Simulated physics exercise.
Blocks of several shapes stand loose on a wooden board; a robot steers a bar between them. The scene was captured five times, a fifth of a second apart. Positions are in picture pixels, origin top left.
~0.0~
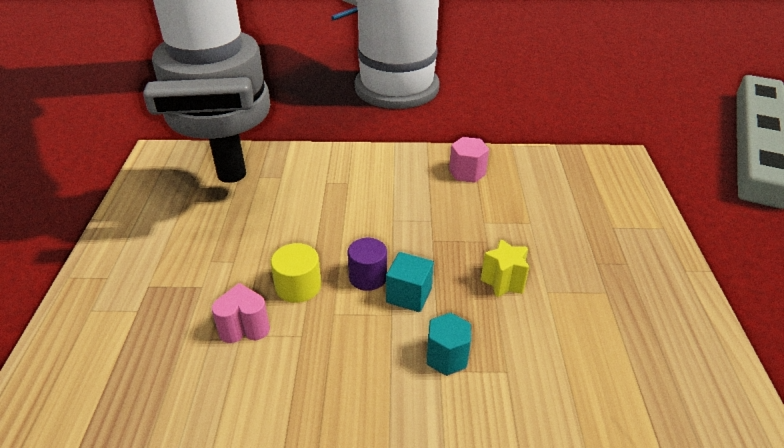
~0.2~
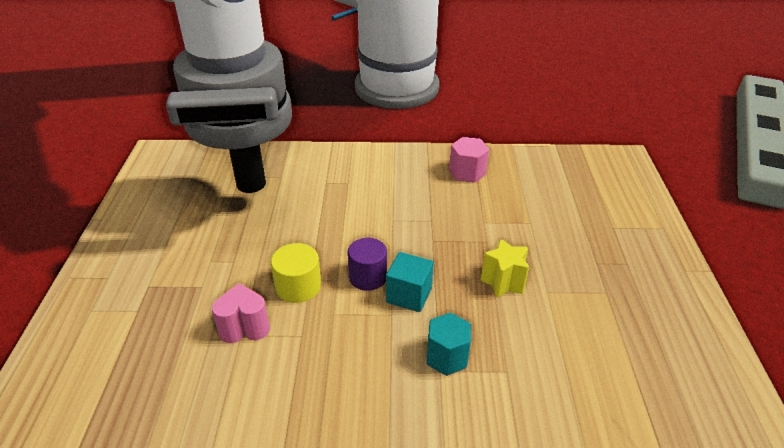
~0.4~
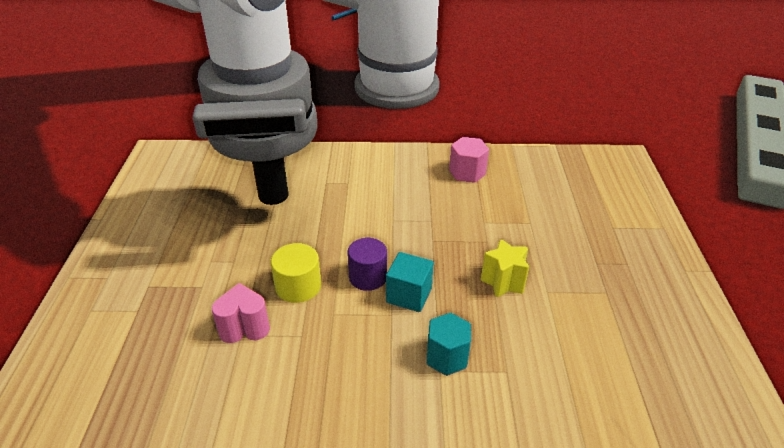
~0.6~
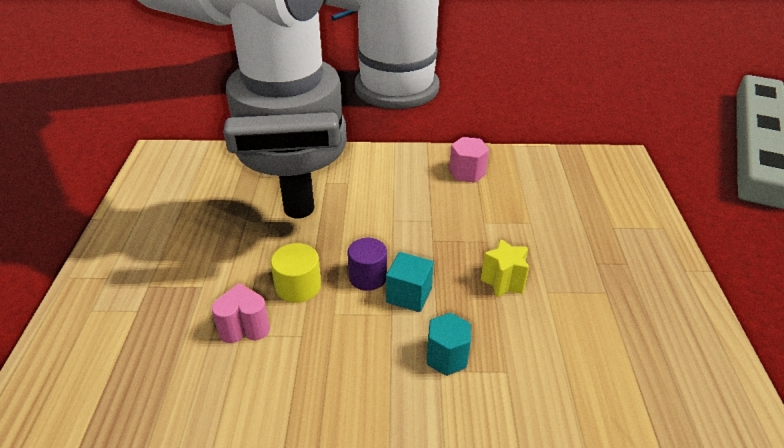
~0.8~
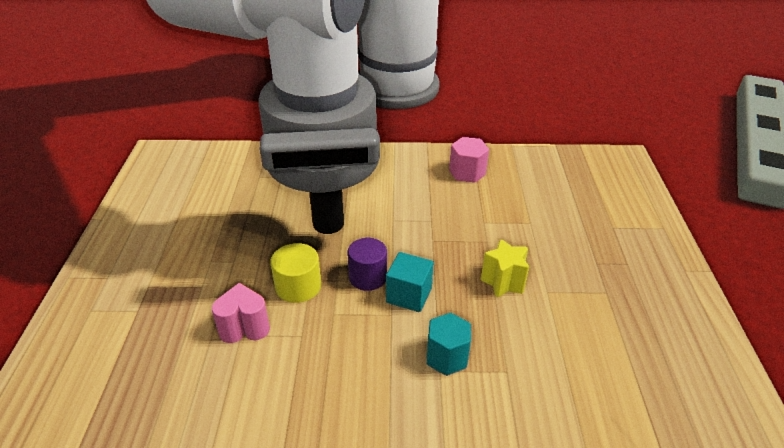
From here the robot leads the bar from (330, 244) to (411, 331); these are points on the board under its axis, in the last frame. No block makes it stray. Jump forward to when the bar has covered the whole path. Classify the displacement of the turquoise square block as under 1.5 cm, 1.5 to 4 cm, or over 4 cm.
I reckon it covers more than 4 cm.
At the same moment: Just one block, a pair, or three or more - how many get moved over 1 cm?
Total: Three-plus.
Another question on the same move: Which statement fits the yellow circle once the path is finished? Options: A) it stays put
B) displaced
A (it stays put)
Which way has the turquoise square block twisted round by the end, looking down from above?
Answer: Anticlockwise.
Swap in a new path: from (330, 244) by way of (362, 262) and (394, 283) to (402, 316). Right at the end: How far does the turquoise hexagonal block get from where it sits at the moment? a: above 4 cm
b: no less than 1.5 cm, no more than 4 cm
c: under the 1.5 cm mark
The one that fits is c, under the 1.5 cm mark.
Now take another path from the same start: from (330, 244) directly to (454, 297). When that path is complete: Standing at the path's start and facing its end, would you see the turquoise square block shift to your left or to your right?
It gets pushed right.
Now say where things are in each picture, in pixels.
The first picture shows tip of the bar at (232, 175), middles of tops, yellow circle at (294, 258), purple circle at (367, 250), turquoise square block at (410, 267), turquoise hexagonal block at (450, 330).
The second picture shows bar at (251, 185), nothing pushed.
The third picture shows bar at (274, 196), nothing pushed.
The fourth picture shows bar at (299, 209), nothing pushed.
The fifth picture shows bar at (329, 224), yellow circle at (294, 258), purple circle at (367, 250), turquoise square block at (410, 267), turquoise hexagonal block at (450, 330).
The first path, step by step. One third of the way, bar at (353, 250); purple circle at (381, 260); turquoise square block at (418, 271).
Two thirds of the way, bar at (382, 280); purple circle at (416, 286); turquoise square block at (457, 285), turned 25° anticlockwise.
At the end, bar at (411, 311); yellow circle unmoved; purple circle at (452, 307); turquoise square block at (484, 289), turned 55° anticlockwise; turquoise hexagonal block at (465, 342), turned 30° clockwise.
